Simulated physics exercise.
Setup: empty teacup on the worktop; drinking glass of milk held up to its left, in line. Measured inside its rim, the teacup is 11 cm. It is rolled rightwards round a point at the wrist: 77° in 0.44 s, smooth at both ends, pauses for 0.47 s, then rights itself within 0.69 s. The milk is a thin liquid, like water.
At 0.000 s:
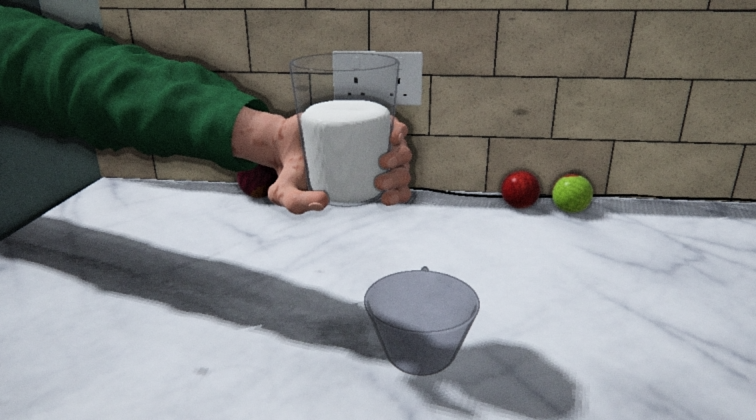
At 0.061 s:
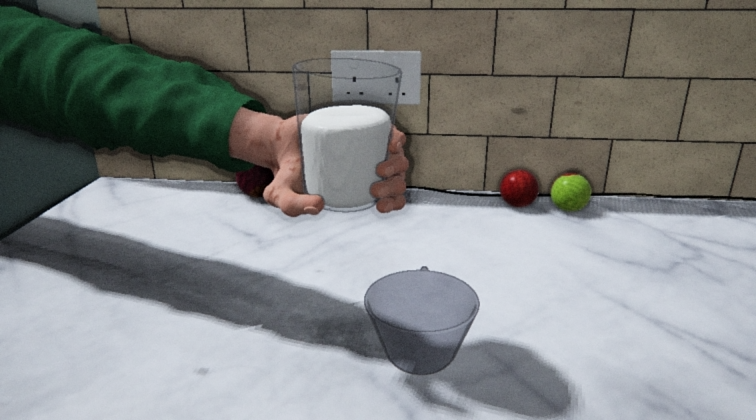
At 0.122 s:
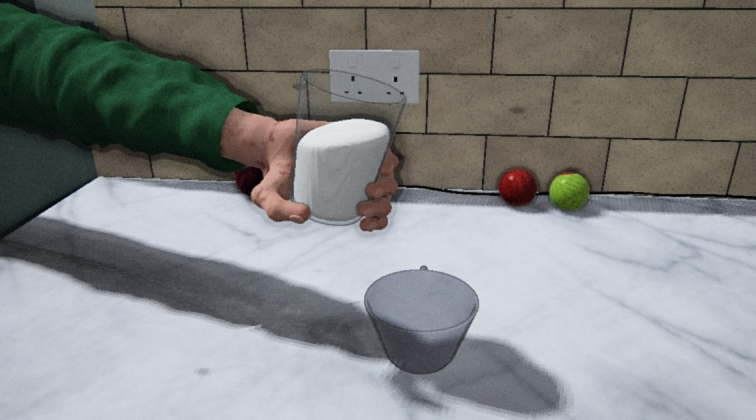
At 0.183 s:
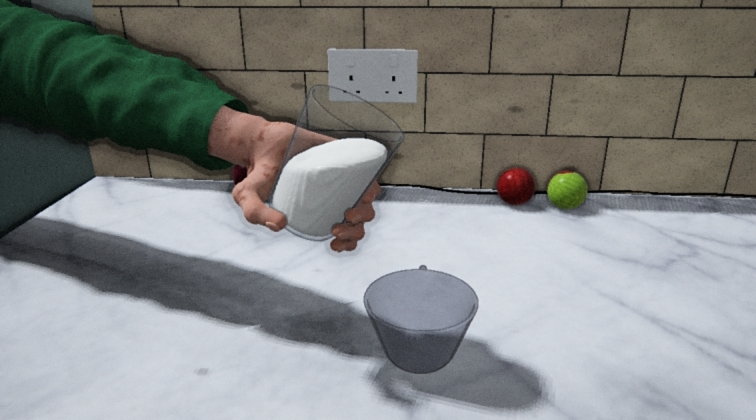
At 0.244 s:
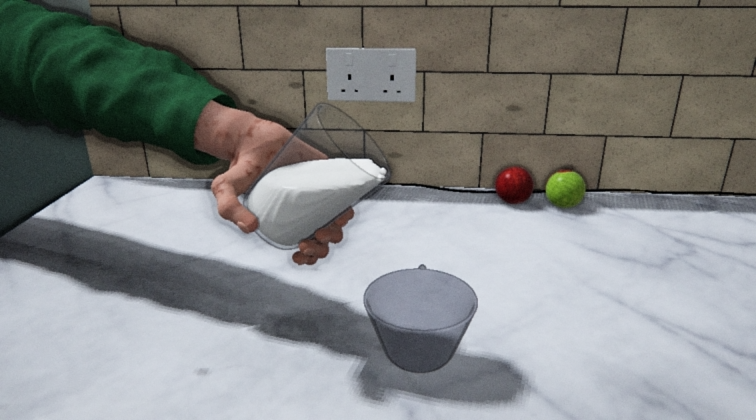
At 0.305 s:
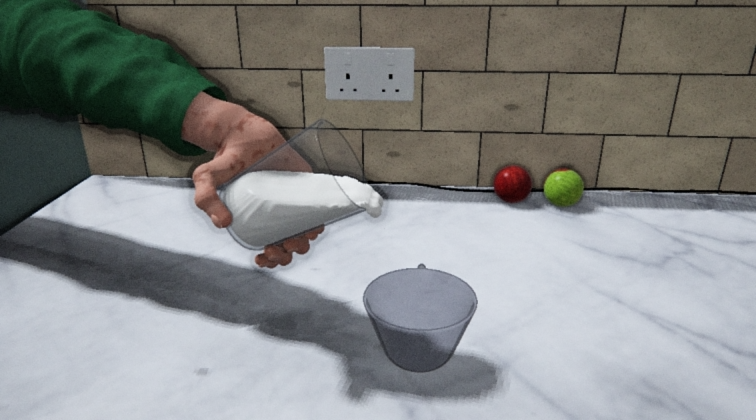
Hand in a green sleeve tilting a clear glass of white liquid rightwards and lowering it beside an empty cup on marble.
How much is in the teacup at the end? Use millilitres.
About 170 ml.
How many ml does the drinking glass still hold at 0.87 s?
120 ml.
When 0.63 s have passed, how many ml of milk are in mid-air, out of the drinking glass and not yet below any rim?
About 60 ml.
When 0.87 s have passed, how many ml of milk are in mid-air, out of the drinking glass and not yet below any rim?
35 ml or thereabouts.
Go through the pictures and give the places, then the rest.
The first frame shows tilt 0°; pouring edge (397, 65); surface from (319, 108) to (377, 111); the teacup's rim runs from (366, 297) to (479, 304).
The second frame shows tilt 4°; pouring edge (400, 75); surface from (319, 114) to (378, 115).
The third frame shows tilt 14°; pouring edge (404, 102); surface from (314, 136) to (377, 127).
The fourth frame shows tilt 28°; pouring edge (402, 140); surface from (296, 162) to (375, 148).
The fifth frame shows tilt 45°; pouring edge (388, 177); surface from (268, 178) to (377, 169).
The sixth frame shows tilt 60°; pouring edge (367, 205); surface from (239, 182) to (357, 188); 2 per cent is over the edge.
After 0.63 s the tilt is 77° and the teacup has 25 ml, the drinking glass 200 ml, and 10 ml is on the worktop.
After 0.87 s the tilt is 77° and the teacup has 120 ml, the drinking glass 120 ml, and 10 ml is on the worktop.
After 1.12 s the tilt is 61° and the teacup has 170 ml, the drinking glass 105 ml, and 15 ml is on the worktop.
After 1.39 s the tilt is 16° and the teacup has 170 ml, the drinking glass 105 ml, and 15 ml is on the worktop.
In the end the teacup has 170 ml, the drinking glass 105 ml, and 15 ml is on the worktop.
